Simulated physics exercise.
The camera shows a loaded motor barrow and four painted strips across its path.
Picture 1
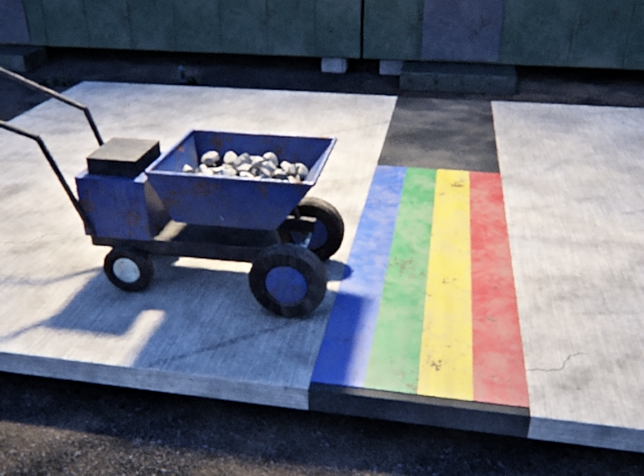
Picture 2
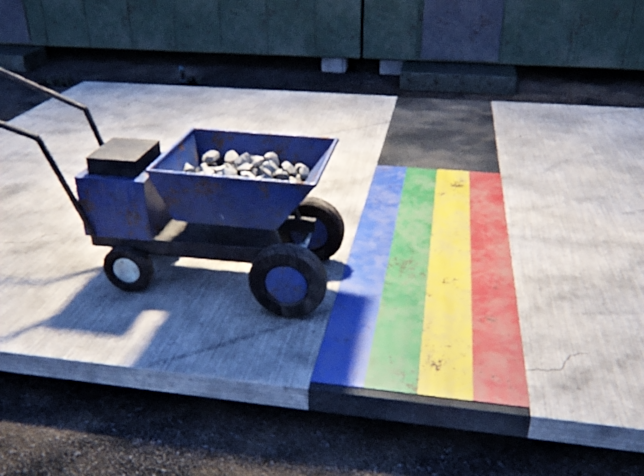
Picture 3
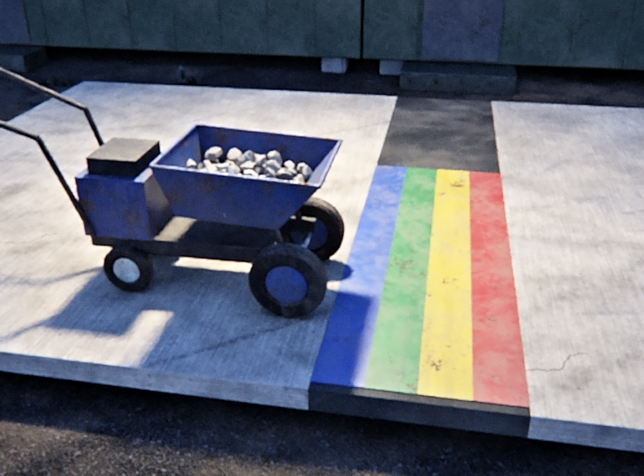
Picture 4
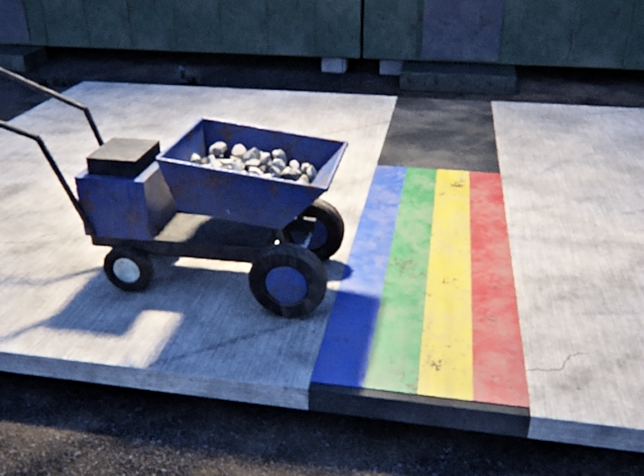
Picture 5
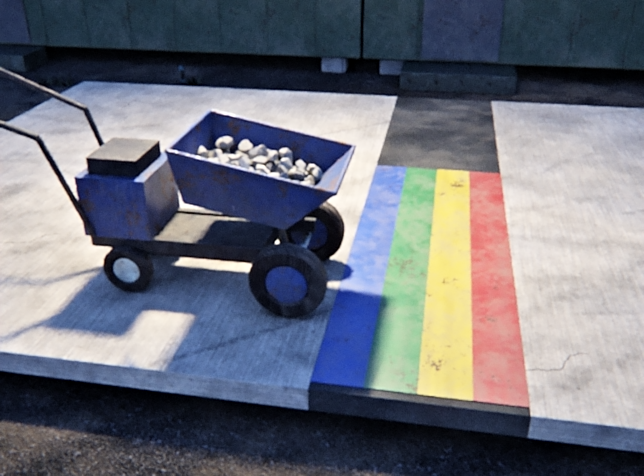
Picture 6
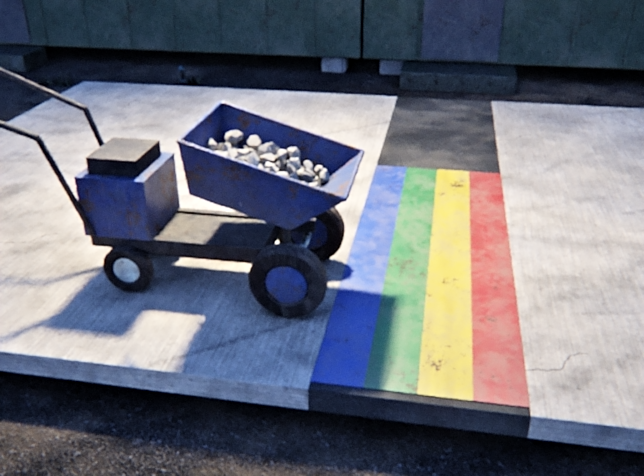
The blue skip of a small barrow, loaded with broken grey stones, starts level, then gradually tilts forward to the right, its rear edge rising while the stones shift slightly inside. The barrow's wheels and handles stay still on pale concrete at left, beside blue, green, yellow and red painted strips. Seen from slightly above by an unmoving camera, the skip's shadow spreads across the nearest strips.
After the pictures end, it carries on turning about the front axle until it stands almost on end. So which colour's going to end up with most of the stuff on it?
Most of it lands on yellow.
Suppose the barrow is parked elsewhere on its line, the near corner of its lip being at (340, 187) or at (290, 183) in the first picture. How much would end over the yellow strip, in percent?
Position 1 near 50 %, position 2 near 30 %.
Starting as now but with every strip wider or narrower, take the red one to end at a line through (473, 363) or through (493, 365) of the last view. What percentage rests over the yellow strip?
30 and 30 percent, roughly.
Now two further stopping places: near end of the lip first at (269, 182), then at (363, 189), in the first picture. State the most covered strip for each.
Place one - the green one; place two - that red strip.
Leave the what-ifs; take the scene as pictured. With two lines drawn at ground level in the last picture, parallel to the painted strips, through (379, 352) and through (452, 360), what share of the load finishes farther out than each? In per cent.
In order: 80 percent, then 30 percent.
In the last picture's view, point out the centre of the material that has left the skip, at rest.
I'd say the middle ends up at about (443, 295).
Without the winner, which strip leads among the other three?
Following the top strip comes that green strip.
Soon after the last picture, skip tipped steeply; all in the skip.
A little later, skip tipped right over; most in the skip; a small part over the green strip; a small part over the yellow strip.
Later still, skip tipped right over; about a quarter in the skip; about a quarter over the green strip; about half over the yellow strip; a small part over the red strip; a small part off the paint.
At rest, skip tipped right over; a small part in the skip; none over the blue strip; about a quarter over the green strip; about a third over the yellow strip; a small part over the red strip; a small part off the paint.
